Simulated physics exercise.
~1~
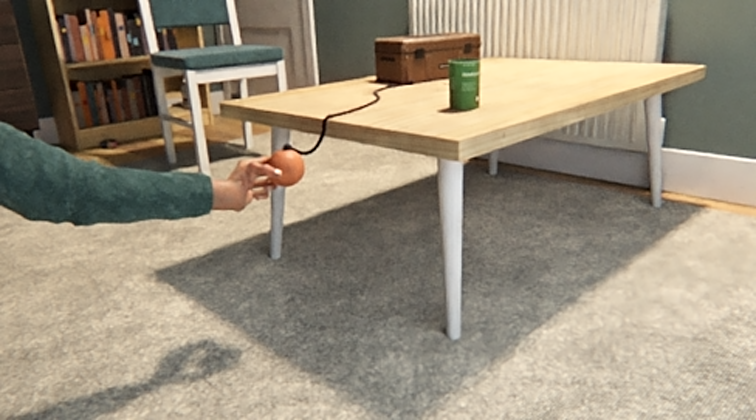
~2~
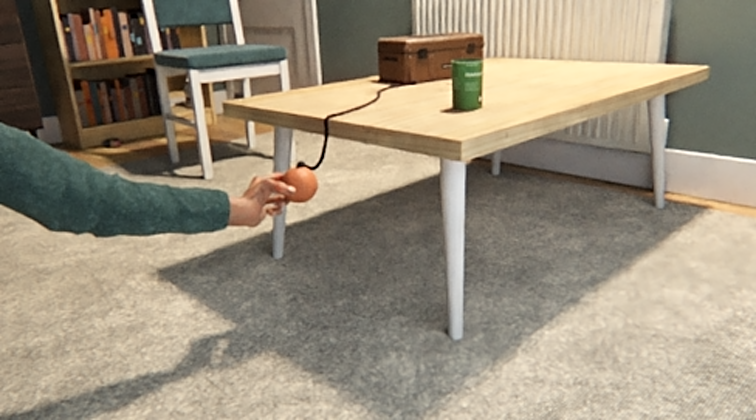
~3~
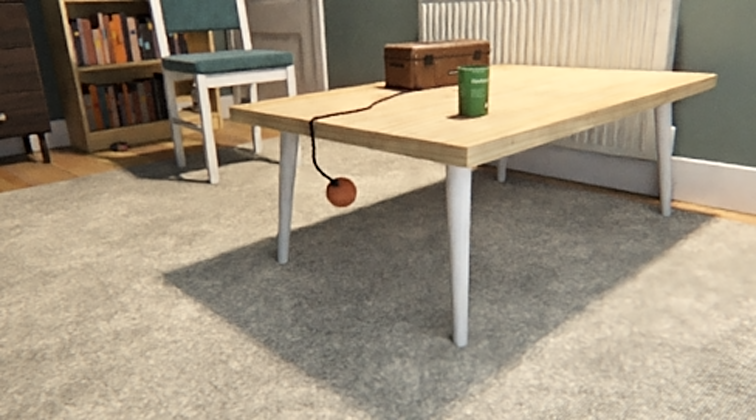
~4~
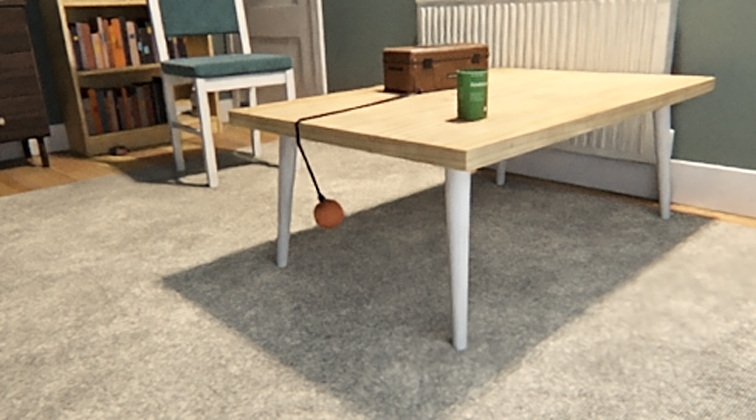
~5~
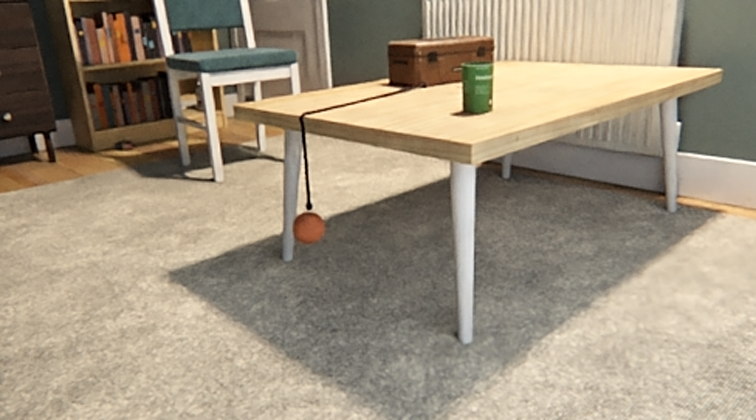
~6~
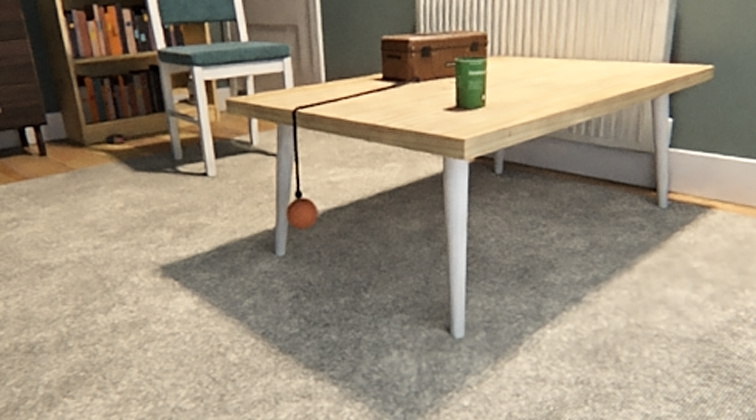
At first, a hand in a green sleeve holds an orange ball-like fruit beside a low wooden table, with a dark cord running from it over the tabletop toward a brown toolbox, near a green cup. The hand lowers the orange slightly and moves it right. Then the hand lets go and is gone from view, leaving the orange hanging below the table edge. It drops lower and swings back left as the slack cord straightens. After rising slightly, the orange ends up dangling above the carpet, while the toolbox and green cup stay in place.
